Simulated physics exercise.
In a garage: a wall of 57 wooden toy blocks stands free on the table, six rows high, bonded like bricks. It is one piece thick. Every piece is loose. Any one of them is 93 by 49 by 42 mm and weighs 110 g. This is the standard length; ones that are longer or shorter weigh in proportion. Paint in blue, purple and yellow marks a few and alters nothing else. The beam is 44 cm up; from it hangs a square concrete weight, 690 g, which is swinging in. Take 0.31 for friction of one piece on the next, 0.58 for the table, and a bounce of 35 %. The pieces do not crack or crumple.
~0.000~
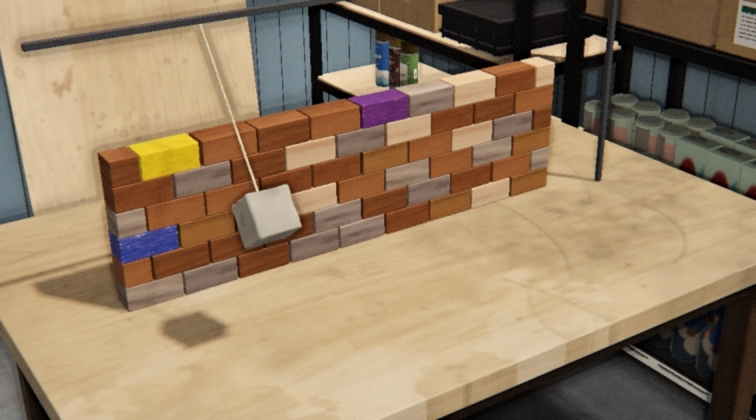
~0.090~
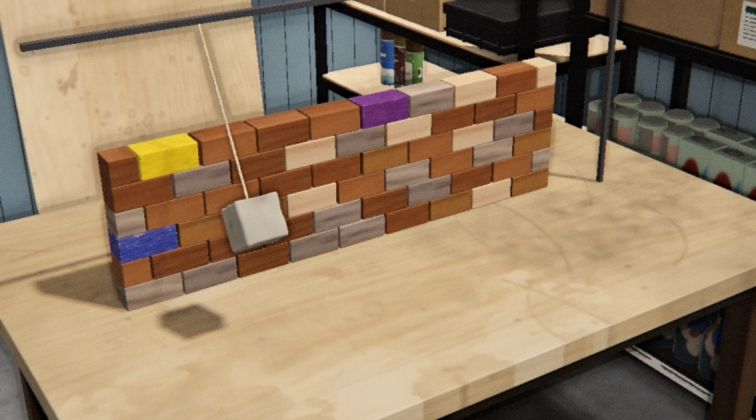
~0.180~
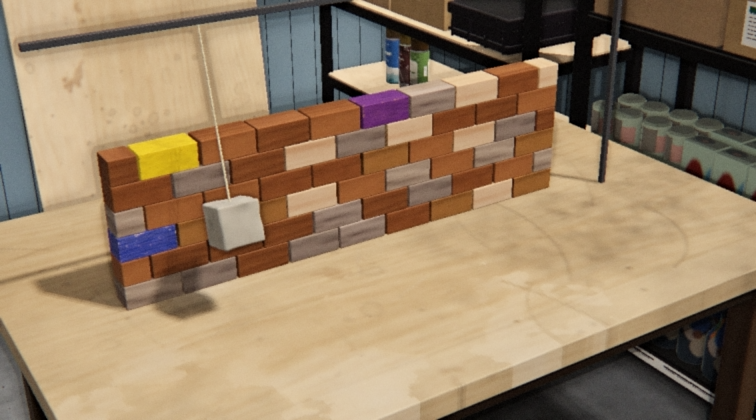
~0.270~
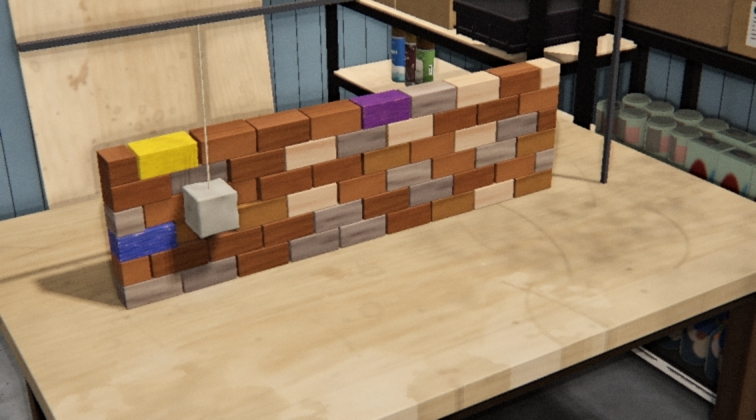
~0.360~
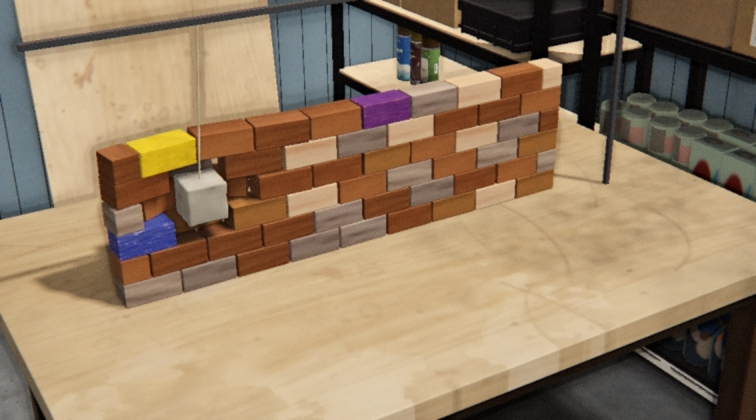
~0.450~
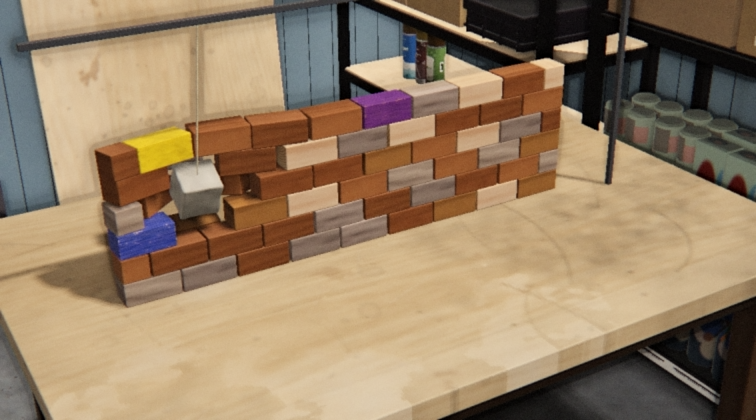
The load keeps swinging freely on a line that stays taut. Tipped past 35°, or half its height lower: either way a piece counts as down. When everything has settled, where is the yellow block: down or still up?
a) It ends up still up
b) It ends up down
b.
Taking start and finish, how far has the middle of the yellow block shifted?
Roughly 29 cm.
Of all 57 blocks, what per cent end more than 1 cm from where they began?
It is 20 per cent.
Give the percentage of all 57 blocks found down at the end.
Estimate: About 20% of them.
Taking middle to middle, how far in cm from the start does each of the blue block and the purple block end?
Blue 0, purple 0.
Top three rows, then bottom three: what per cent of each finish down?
Top share 30 per cent; bottom share 0 per cent.
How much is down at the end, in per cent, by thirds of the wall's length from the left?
I'd put it at 50 % left, 0 % middle and 0 % right.
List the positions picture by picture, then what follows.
In the first picture (each place is the centre of the face we see best; the camera moves round a little), weight (263, 214) line 36° before plumb; yellow block (171, 162); blue block (150, 245); purple block (386, 113); all as stacked.
Weight (252, 221) line 29° before plumb; yellow block (169, 162), in the second picture.
Weight (232, 228) line 14° before plumb; yellow block (169, 161), in the third picture.
Weight (209, 218) line 2° past plumb; yellow block (169, 161) tilted 4°; 6 have shifted, in the fourth picture.
Weight (199, 208) line 10° past plumb; yellow block (169, 158) moved 9 mm; 8 have shifted, in the fifth picture.
Weight (192, 206) line 14° past plumb; yellow block (166, 153) tilted 4°; blue block (148, 242); purple block (389, 113); 1 of the 57 blocks down, 10 disturbed in all, in the sixth picture.
By 0.54 s, line 15° past plumb; 3 of the 57 blocks down; yellow block tilted 14°.
By 0.68 s, line 8° past plumb; 9 of the 57 blocks down; yellow block tilted 52°, 35 mm lower.
By 0.80 s, line 2° before plumb; 10 of the 57 blocks down; yellow block on its side.
By 1.02 s, line 15° before plumb; 10 of the 57 blocks down; yellow block on its side.
When it is over (1.6 s), line 15° past plumb; 10 of the 57 blocks down; yellow block on its side; purple block unmoved; blue block unmoved. In pixels of the last frame, middles, yellow block near (116, 233), purple block near (381, 109).
